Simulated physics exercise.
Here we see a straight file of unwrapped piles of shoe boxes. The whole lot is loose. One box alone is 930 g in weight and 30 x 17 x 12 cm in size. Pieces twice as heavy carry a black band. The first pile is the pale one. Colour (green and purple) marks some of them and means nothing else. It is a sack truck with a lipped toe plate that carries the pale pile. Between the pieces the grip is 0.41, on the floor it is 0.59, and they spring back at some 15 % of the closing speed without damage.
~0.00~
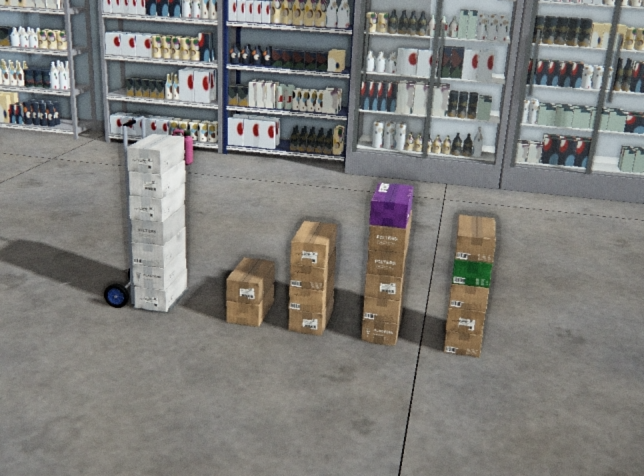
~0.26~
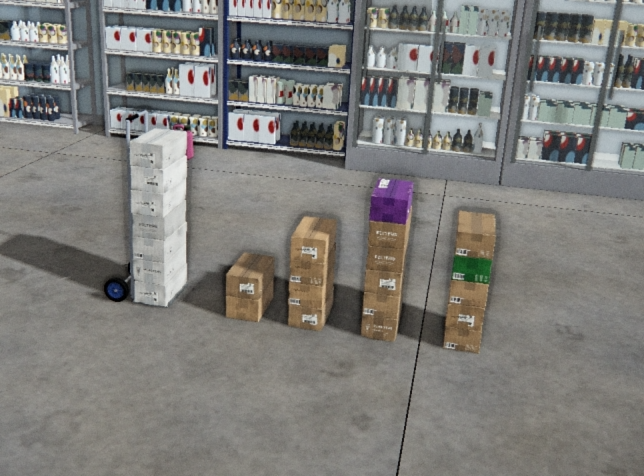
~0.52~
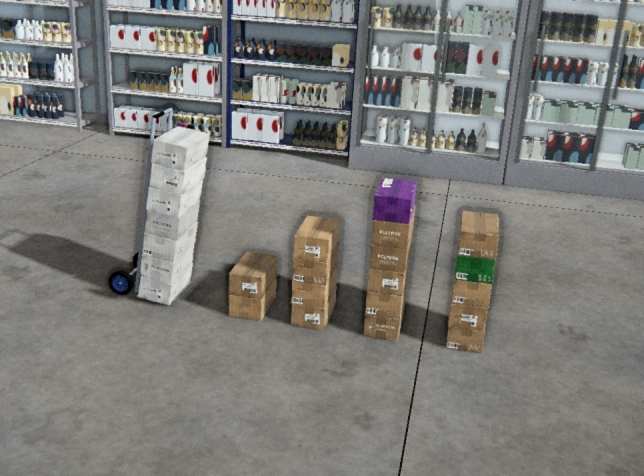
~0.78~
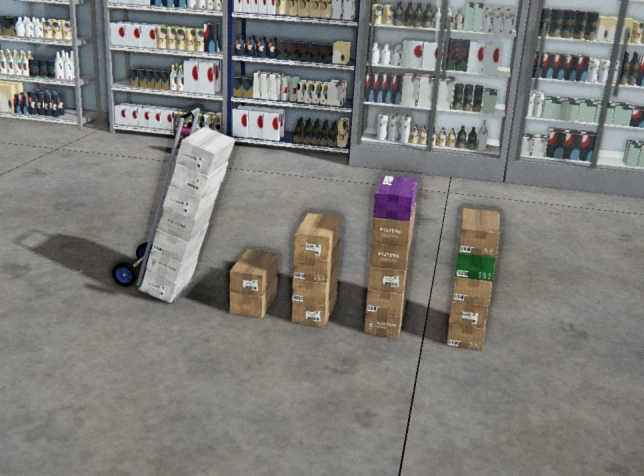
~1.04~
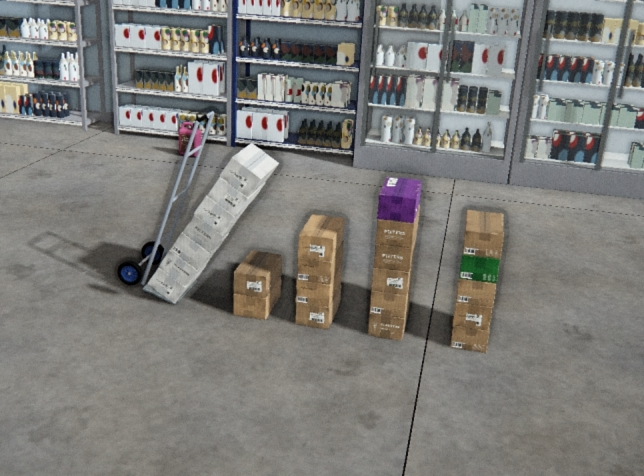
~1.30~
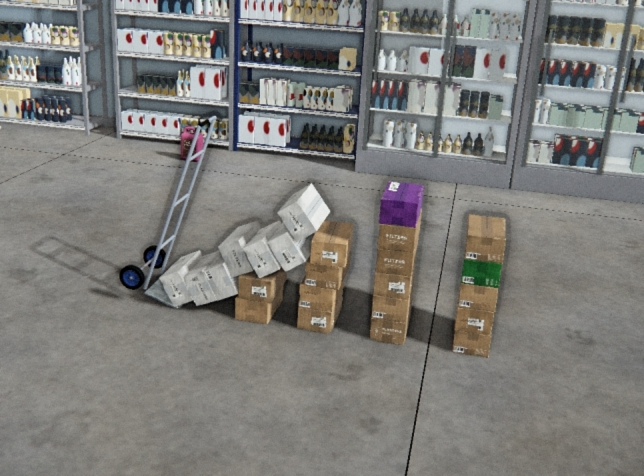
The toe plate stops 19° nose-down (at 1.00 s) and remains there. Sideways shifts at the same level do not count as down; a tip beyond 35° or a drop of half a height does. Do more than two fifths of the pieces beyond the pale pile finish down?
No, it is less than two fifths.
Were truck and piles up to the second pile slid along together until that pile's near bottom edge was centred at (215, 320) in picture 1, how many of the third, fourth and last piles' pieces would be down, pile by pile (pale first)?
Down per pile: Third 0, fourth 0, last 0.
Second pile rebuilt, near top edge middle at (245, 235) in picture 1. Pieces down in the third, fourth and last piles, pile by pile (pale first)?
You'd get third 0, fourth 0 and last 0.
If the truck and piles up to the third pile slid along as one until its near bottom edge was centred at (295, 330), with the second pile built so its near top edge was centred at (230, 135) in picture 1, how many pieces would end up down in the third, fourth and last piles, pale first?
The tally would be third 4, then fourth 6, then last 5.
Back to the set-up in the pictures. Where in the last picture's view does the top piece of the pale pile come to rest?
Somewhere about (319, 261).
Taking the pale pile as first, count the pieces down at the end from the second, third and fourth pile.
From the second pile 0, from the third pile 0 and from the fourth pile 0.
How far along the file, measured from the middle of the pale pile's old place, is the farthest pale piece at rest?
About 80 cm along the file.
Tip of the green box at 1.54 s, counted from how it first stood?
Tilt from start: Approx. 0 degrees.
Around 1.36 s, 7 of the pale pile down; none of the 17 other boxes down, 4 disturbed.
Around 1.54 s, 7 of the pale pile down; none of the 17 other boxes down, 5 disturbed.
Around 1.78 s, 7 of the pale pile down; none of the 17 other boxes down, 8 disturbed; purple box displaced 20 mm.
Finally (2.2 s), 7 of the pale pile down; none of the 17 other boxes down, 7 disturbed; purple box displaced 11 mm; green box unmoved. That is 0 per cent. Seen by the last camera, middles, purple box near (404, 204), green box near (482, 262).
